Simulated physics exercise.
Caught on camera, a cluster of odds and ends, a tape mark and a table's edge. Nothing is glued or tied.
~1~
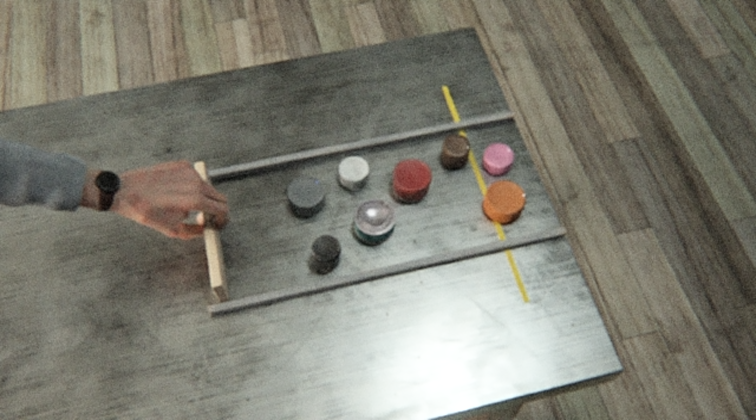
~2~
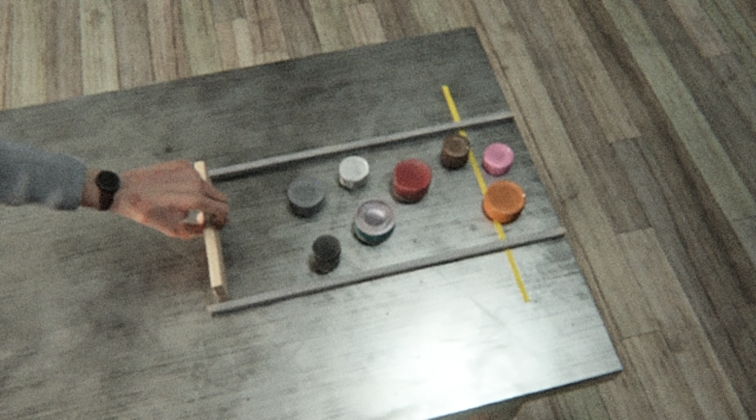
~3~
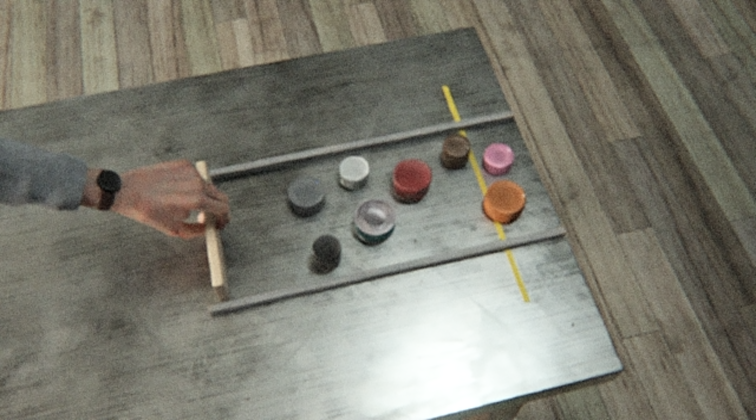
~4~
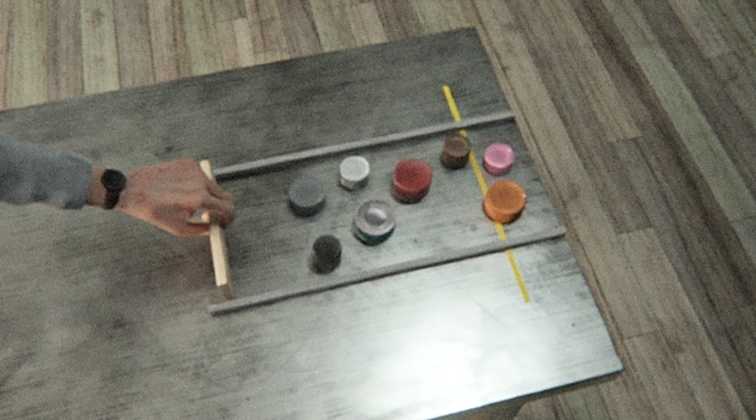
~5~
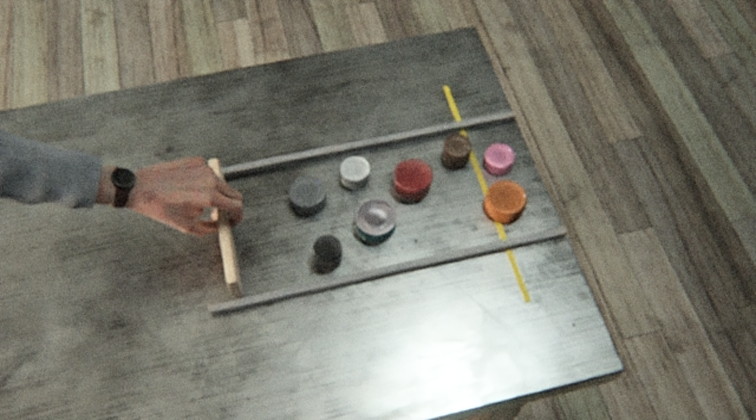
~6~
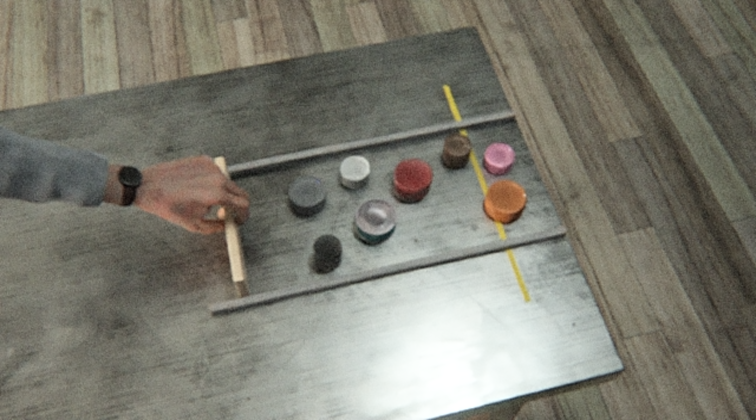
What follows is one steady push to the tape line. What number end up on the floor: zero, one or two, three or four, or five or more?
The number that fall off is one or two.
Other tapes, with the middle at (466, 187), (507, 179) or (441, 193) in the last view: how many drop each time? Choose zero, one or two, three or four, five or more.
The falls would be not one; three or four; no fall at all.
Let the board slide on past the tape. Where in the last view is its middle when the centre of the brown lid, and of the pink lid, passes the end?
At (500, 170) for the brown lid; at (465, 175) for the pink lid.
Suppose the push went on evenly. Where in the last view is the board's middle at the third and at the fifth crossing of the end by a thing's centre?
Its middle is around (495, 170) and later (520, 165).
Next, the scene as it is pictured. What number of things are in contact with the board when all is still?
It touches 4.
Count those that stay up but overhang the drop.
The number is 2.
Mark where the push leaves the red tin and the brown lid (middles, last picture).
About (531, 165), and the other about (509, 136).
Soon after, none off yet; pink lid at rest near (499, 159); orange lid at rest near (505, 201); brown lid at rest near (457, 151).
In the end, the number that fall off is one or two; gone, pink lid.
